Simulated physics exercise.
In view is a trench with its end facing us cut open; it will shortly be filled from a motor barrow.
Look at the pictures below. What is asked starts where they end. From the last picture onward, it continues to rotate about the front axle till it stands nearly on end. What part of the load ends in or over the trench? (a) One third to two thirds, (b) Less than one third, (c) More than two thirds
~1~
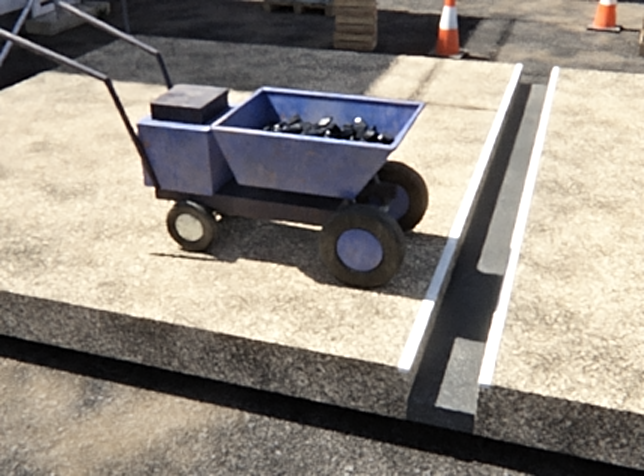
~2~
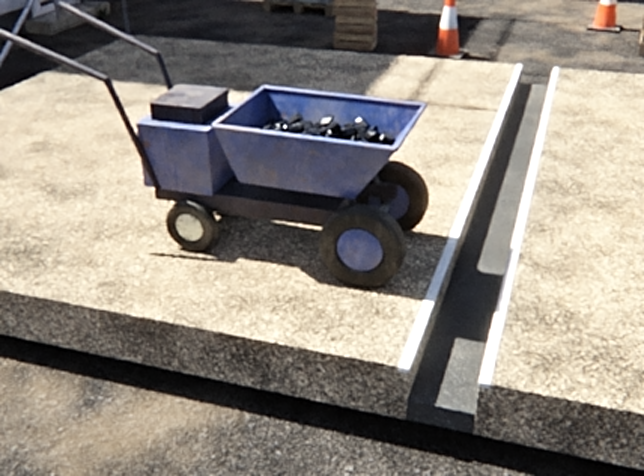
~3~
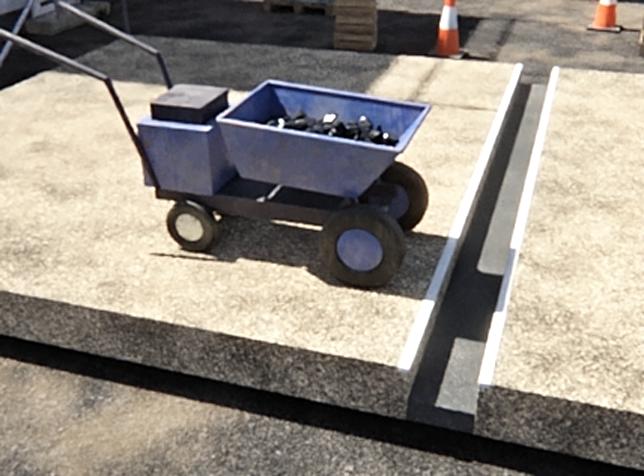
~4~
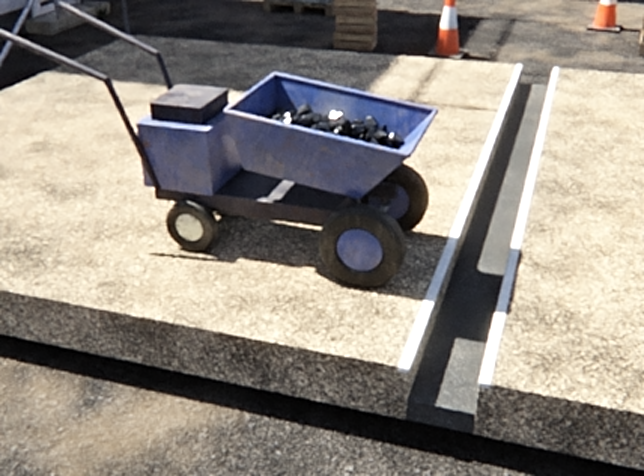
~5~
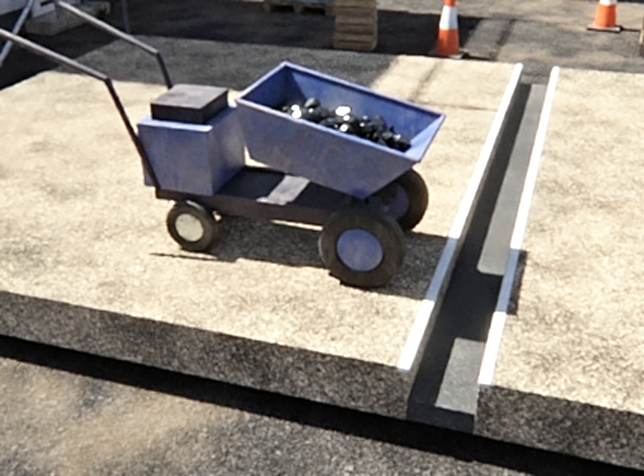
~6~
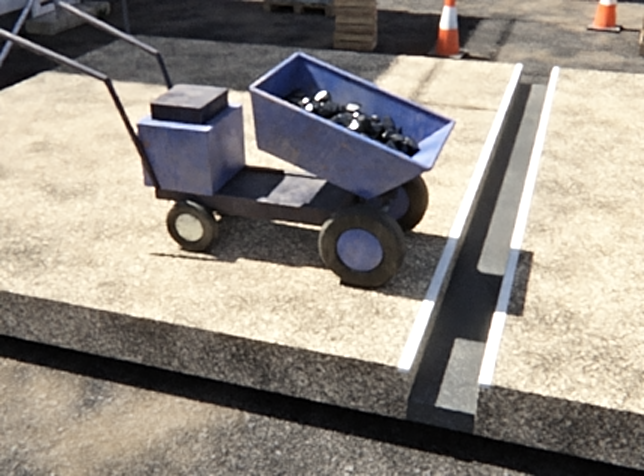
The answer is a.
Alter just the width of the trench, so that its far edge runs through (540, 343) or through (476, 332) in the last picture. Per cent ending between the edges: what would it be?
In order: 90 per cent, then 20 per cent.
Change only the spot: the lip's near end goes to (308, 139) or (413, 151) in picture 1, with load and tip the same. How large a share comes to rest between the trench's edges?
From the first spot you get 60 percent, and from the second 20 percent.
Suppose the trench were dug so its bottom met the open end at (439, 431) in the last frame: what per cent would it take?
Roughly 50 in a hundred.
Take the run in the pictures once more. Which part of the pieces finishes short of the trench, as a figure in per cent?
Result: Some 0 % of the load.
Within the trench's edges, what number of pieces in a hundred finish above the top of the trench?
My guess is some 5 per cent.
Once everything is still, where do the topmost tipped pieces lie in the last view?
Summit in the final view: Around (535, 281).
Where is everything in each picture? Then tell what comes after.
Lip of the skip near (394, 149), level; top of the load near (314, 138), lumps of coal; first edge of the trench near (421, 322); far edge near (495, 335), the trench over half as wide as the skip, and about half as deep as wide, in the first picture.
Lip of the skip near (396, 150), level; top of the load near (316, 137), in the second picture.
Lip of the skip near (401, 152), tipped barely; top of the load near (304, 136), in the third picture.
Lip of the skip near (409, 156), tipped a little; top of the load near (298, 124), in the fourth picture.
Lip of the skip near (418, 161), tipped a little; top of the load near (295, 118), in the fifth picture.
Lip of the skip near (429, 169), tipped clearly; top of the load near (306, 111); first edge of the trench near (421, 322); far edge near (495, 335), in the sixth picture.
Shortly afterwards, skip tipped steeply; the whole lot in the skip.
Next, skip tipped right over; all but a few in the skip; only a few in or heaped over the trench; only a few beyond it; only a few falling.
Some moments later, skip tipped right over; near a quarter in the skip; near a quarter in or heaped over the trench; near half beyond it.
In the end, skip tipped right over; near half in or heaped over the trench; near half beyond it.
